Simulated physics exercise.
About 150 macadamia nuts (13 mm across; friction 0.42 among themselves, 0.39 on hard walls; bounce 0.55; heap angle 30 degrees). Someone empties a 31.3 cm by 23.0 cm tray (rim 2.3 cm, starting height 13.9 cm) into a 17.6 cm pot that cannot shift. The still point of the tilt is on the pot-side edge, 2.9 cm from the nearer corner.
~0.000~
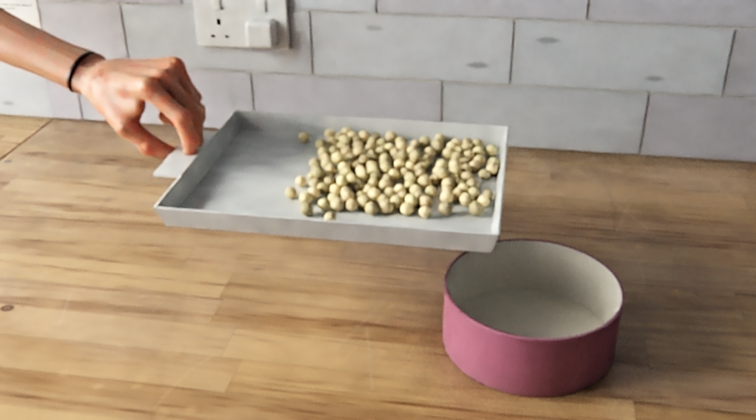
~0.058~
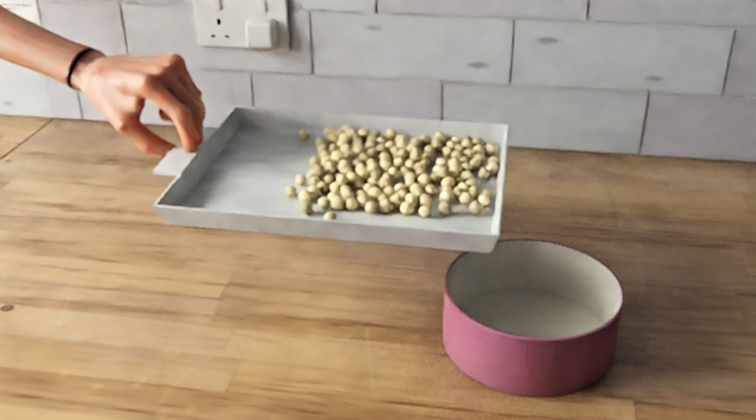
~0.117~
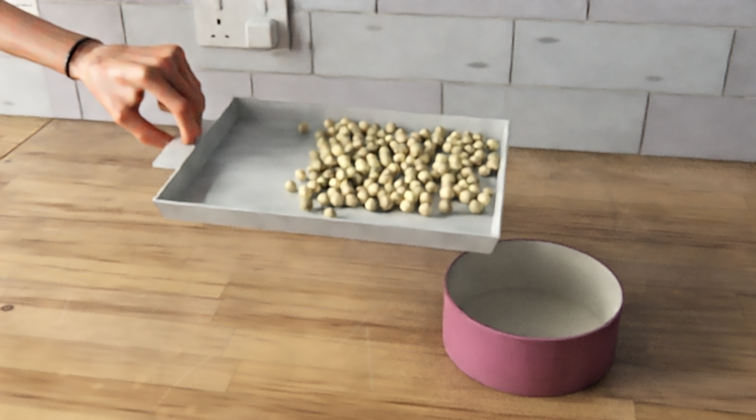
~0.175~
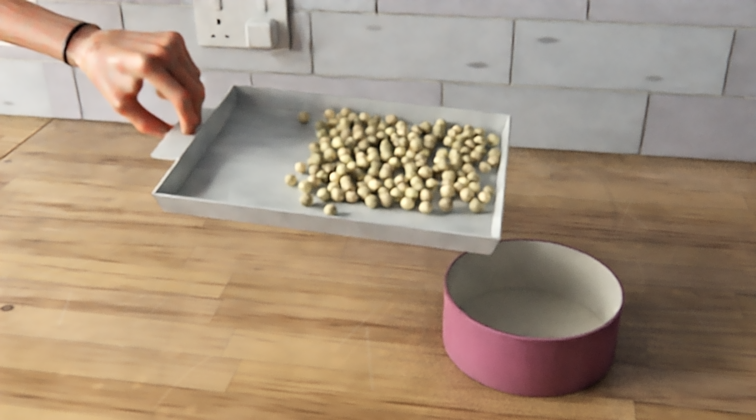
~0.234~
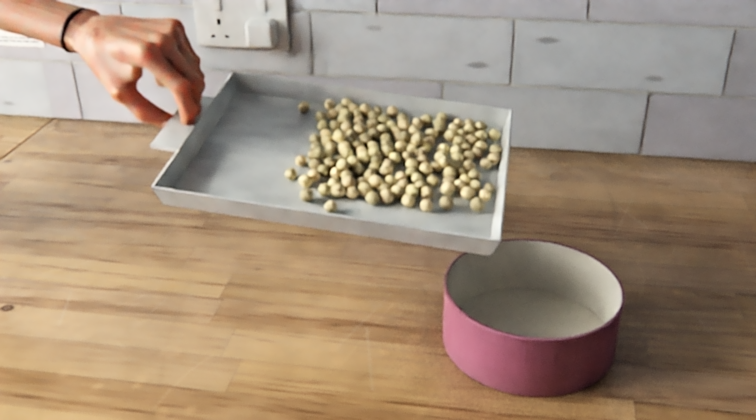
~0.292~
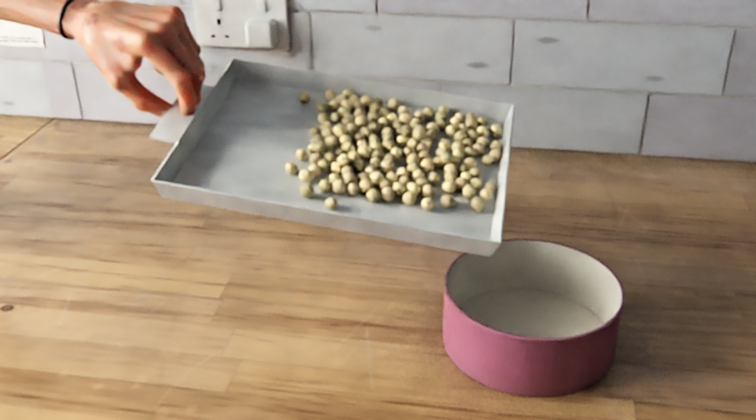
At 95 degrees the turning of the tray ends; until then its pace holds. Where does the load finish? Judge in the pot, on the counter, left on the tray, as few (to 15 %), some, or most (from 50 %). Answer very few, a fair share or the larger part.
Pot a fair share, counter the larger part, tray very few.
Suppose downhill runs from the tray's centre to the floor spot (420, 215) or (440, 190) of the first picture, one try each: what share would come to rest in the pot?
Some 70 and 65 per cent.
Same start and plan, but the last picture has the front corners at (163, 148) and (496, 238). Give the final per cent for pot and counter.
Pot 70, counter 30.
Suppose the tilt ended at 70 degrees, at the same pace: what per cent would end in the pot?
In that case some 30 per cent.
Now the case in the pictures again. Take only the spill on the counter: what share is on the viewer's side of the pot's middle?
About 100 per cent.
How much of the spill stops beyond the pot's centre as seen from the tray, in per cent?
Roughly 50 per cent.
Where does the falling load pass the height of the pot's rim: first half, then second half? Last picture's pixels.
At about (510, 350), then at (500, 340).
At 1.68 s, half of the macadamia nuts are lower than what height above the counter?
About 16 cm.
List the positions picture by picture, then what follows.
Tray tilt 0 degrees, front corners at (163, 204) and (492, 230); middle of the pieces at (386, 169); pot at (533, 284), in the first picture.
Tray tilt 1 degrees, front corners at (163, 203) and (492, 231); middle of the pieces at (386, 168), in the second picture.
Tray tilt 3 degrees, front corners at (162, 198) and (492, 232); middle of the pieces at (386, 163), in the third picture.
Tray tilt 5 degrees, front corners at (162, 191) and (493, 233), lowest corner right front; middle of the pieces at (387, 157), in the fourth picture.
Tray tilt 8 degrees, front corners at (161, 184) and (493, 235), lowest corner right front; middle of the pieces at (387, 151), in the fifth picture.
Tray tilt 11 degrees, front corners at (161, 178) and (494, 237), lowest corner right front; middle of the pieces at (389, 146); pot at (533, 284). The tray's pace is about 45 degrees a second, in the sixth picture.
After 1.13 s, tilt 50 degrees; the tray holds 100 %, the pot 0 %.
Then, at 1.68 s, tilt 76 degrees; the tray holds 75 %, the pot 0 %.
Then, at 2.30 s, tilt 95 degrees; the tray holds 0 %, the pot 40 %.
At rest (3.1 s), pot 40 %, counter 60 %, tray 0 %.
